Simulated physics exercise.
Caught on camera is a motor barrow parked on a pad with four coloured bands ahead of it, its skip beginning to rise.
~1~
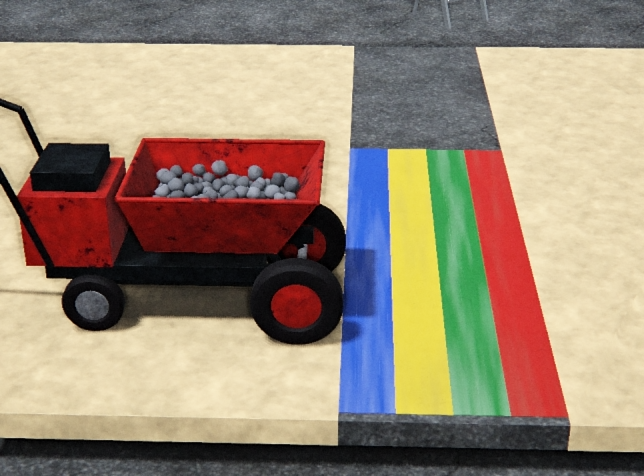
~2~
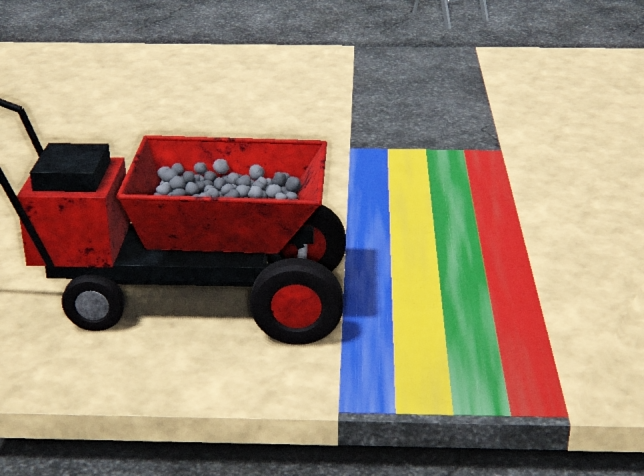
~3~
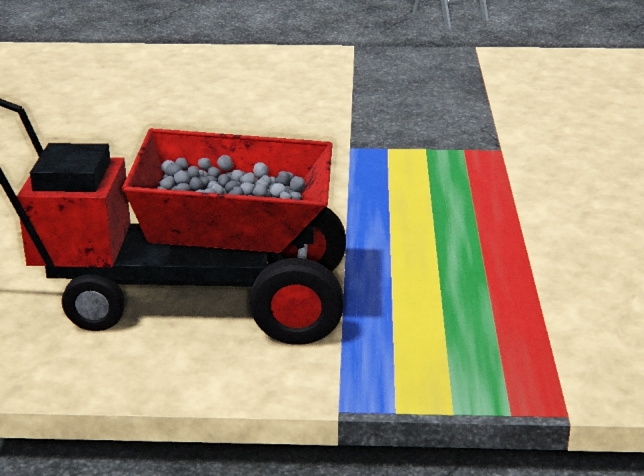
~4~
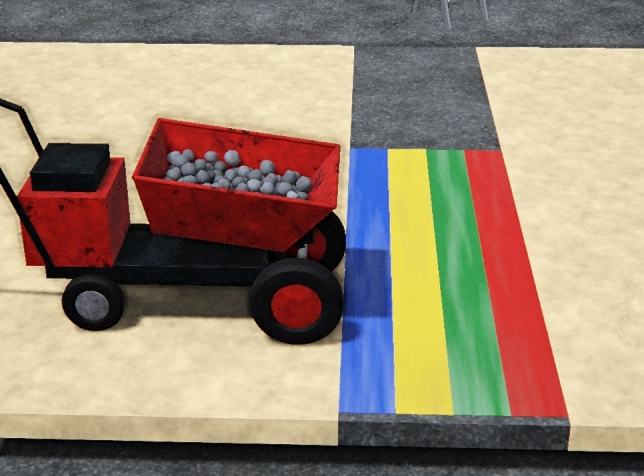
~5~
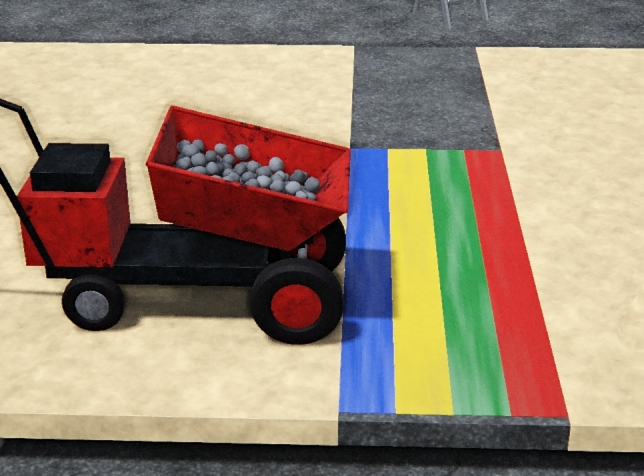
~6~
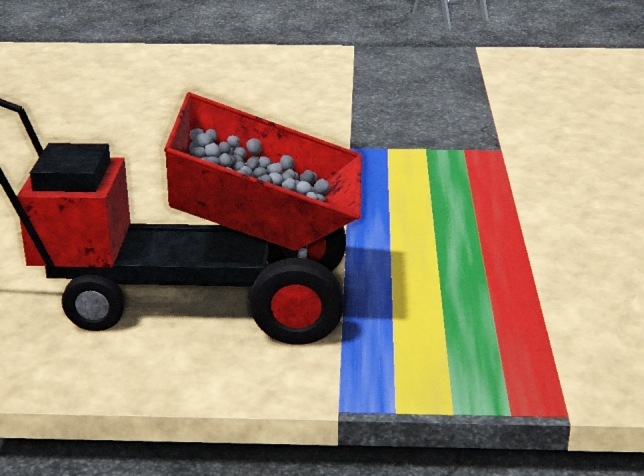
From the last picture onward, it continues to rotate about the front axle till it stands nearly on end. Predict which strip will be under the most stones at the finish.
I would say the green one.
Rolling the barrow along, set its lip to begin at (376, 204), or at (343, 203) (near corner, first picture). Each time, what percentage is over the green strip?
20 %, then 40 %.
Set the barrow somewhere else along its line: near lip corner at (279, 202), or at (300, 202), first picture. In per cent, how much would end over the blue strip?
You'd see close to 20 per cent the first time and close to 0 per cent the next.
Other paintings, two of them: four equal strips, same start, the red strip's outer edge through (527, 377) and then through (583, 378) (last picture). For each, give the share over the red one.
Shares: Near 30 %; near 20 %.
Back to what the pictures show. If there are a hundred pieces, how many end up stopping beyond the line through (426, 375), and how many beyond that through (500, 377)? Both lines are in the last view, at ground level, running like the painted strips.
Result, first then second: 90 %, 40 %.
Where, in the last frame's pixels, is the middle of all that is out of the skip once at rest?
Centre at rest: Close to (466, 302).
Just after the last frame, skip tipped steeply; every one in the skip.
A moment on, skip tipped right over; the larger part in the skip; about a tenth over the yellow strip; about a tenth over the green strip; just a few falling.
Further on, skip tipped right over; about a tenth in the skip; just a few over the blue strip; roughly a quarter over the yellow strip; roughly a third over the green strip; roughly a quarter over the red strip; about a tenth off the paint.
When it is over, skip tipped right over; just a few over the blue strip; roughly a quarter over the yellow strip; roughly a third over the green strip; roughly a quarter over the red strip; about a tenth off the paint.
